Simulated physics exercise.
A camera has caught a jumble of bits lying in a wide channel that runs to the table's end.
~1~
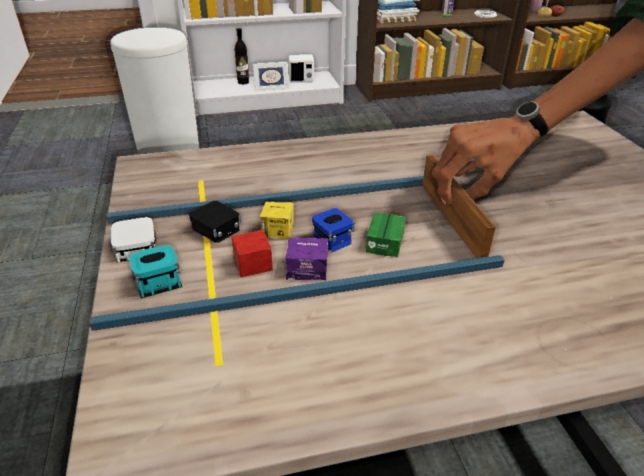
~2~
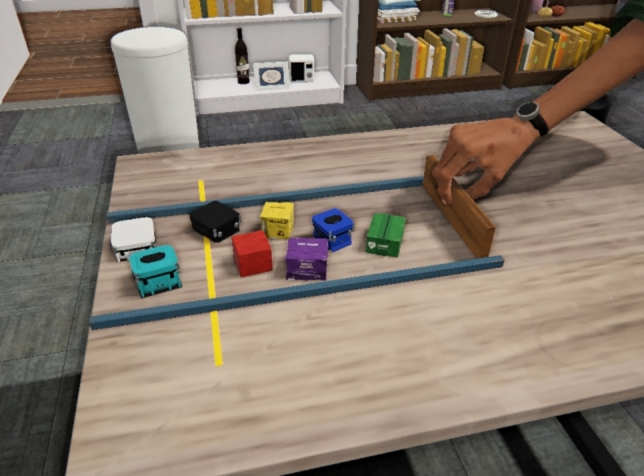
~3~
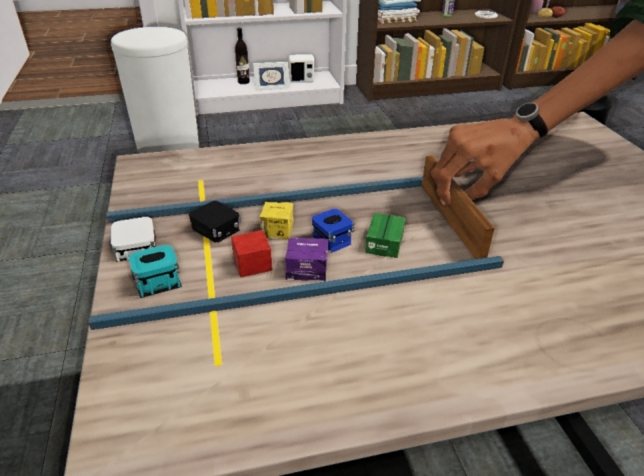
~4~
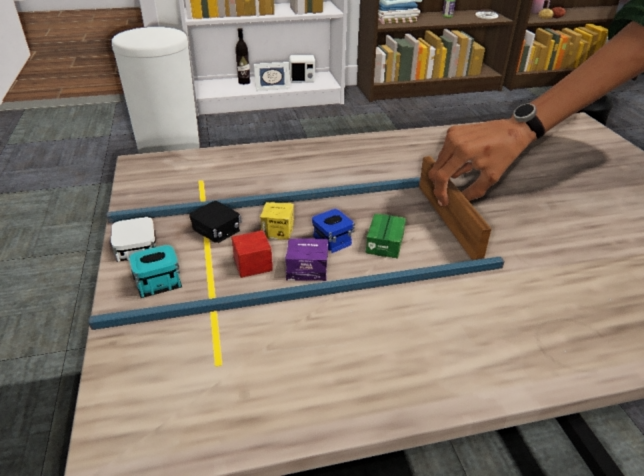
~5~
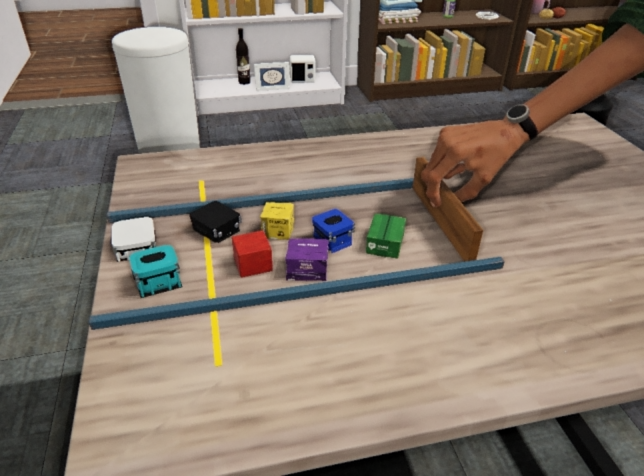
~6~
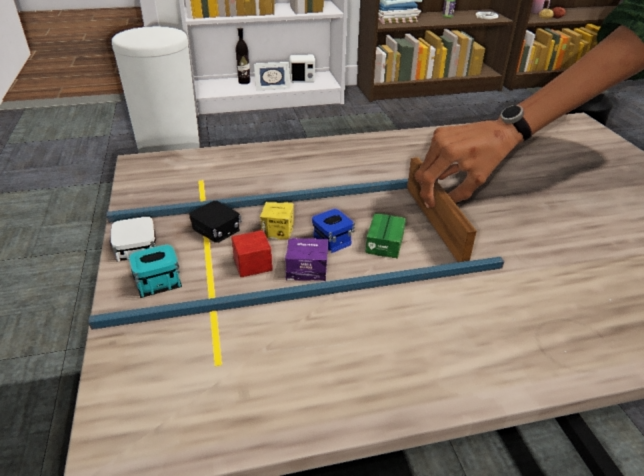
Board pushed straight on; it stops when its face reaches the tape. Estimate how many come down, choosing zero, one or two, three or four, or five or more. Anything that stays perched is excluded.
Nothing goes over.
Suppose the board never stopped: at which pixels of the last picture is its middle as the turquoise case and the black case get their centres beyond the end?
The turquoise case gives roughly (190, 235), the black case roughly (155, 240).
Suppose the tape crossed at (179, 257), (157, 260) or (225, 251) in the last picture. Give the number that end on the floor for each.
In order, 2, 2 and 0.
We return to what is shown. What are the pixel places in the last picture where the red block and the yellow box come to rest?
The red block stops around (156, 259); the yellow box around (186, 222).
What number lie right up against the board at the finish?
That would be 3 of them.
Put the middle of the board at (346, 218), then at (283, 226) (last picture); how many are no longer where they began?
It comes to 4 for the first spot, 6 for the other.
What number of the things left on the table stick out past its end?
Count of overhanging things: 2.
Early on, none off yet; white case at rest near (134, 239); turquoise case at rest near (156, 270); black case at rest near (216, 223).
A while later, none off yet; white case at rest near (134, 239); turquoise case at rest near (156, 270); black case at rest near (208, 220).
Finally, the number that fall off is zero.
